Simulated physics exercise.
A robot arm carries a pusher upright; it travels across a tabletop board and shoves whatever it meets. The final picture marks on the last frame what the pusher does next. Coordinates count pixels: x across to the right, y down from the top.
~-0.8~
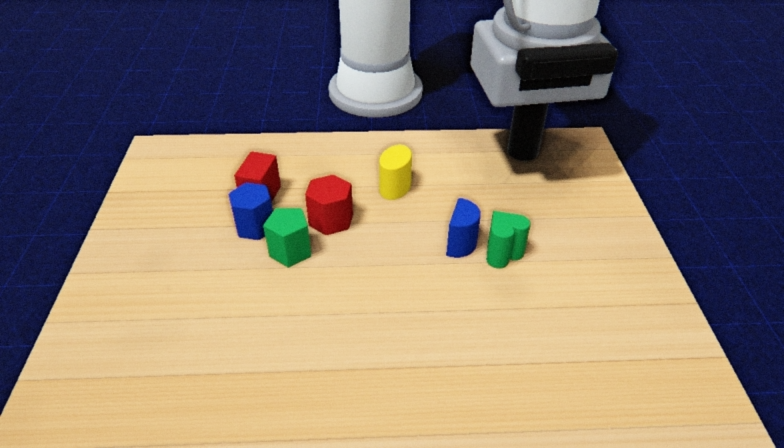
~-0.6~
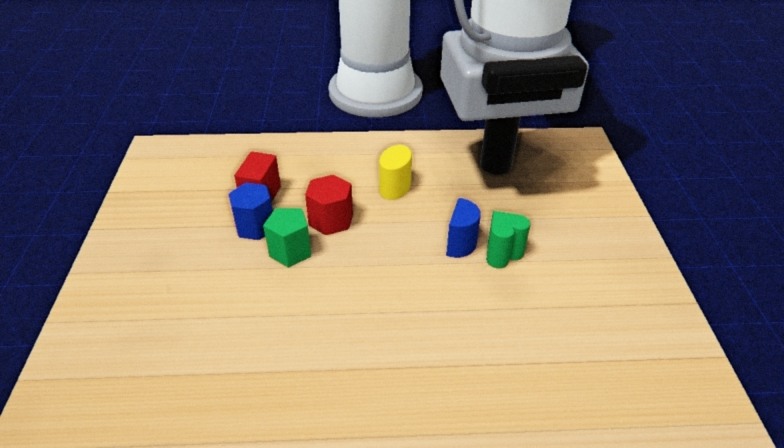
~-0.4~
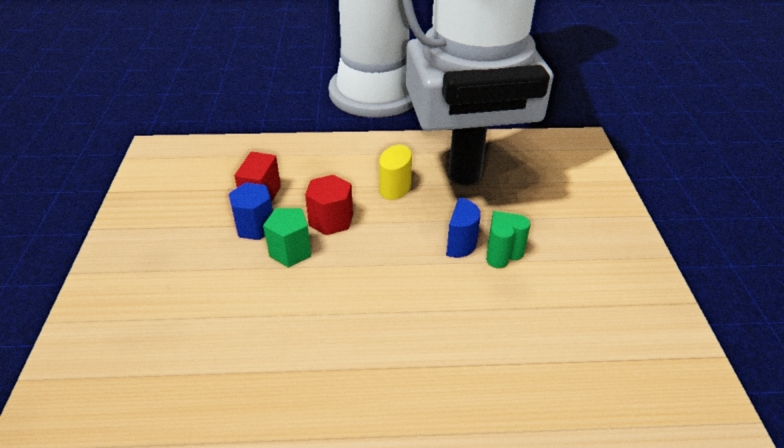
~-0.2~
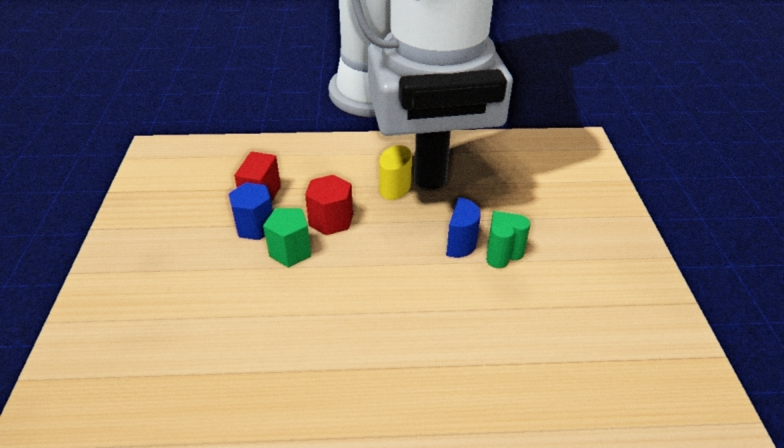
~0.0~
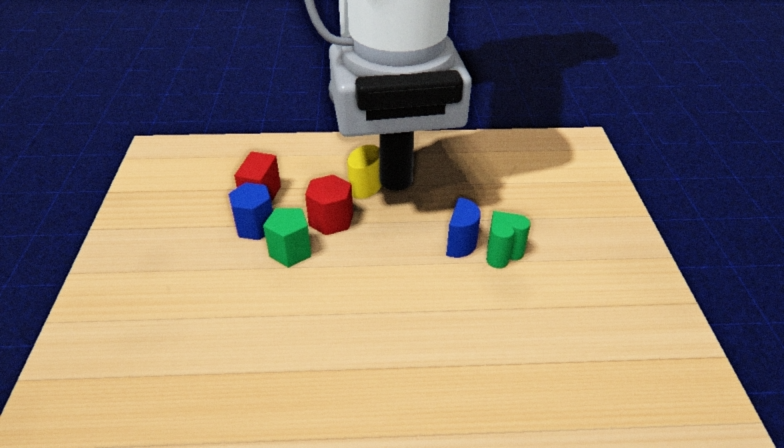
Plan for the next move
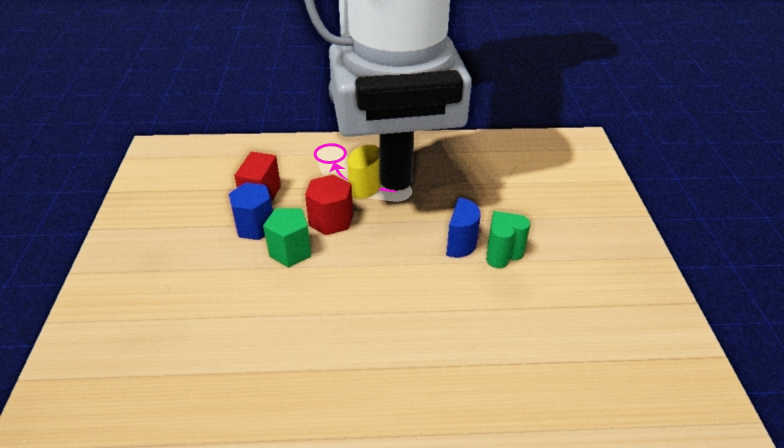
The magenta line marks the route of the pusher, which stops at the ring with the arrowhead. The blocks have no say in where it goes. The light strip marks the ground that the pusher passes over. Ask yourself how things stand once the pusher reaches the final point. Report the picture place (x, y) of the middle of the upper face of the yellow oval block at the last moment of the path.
At pixel (305, 147).
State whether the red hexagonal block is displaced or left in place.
The block stays on its spot.
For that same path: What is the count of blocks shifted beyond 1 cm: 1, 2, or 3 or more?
Only one block.
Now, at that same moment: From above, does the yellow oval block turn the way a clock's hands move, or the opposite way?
Rotation: Counter-clockwise.
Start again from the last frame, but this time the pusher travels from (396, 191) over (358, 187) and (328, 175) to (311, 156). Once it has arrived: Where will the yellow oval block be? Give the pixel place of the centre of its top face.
I'd place it at (288, 145), taking the centre of its top.
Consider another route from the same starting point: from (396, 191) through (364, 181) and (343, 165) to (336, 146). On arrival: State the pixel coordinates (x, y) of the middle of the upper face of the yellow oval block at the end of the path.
Expect it around (317, 148).
Drawn move, from (396, 191) through (362, 186) and (338, 172) to (330, 153).
What follows on the original path. One third of the way, pusher (360, 176); yellow oval block (327, 152).
Two thirds of the way, pusher (337, 161); yellow oval block (305, 147), turned 60° anticlockwise.
At the end, pusher (330, 143); red hexagonal block still; yellow oval block (305, 147), turned 60° anticlockwise.
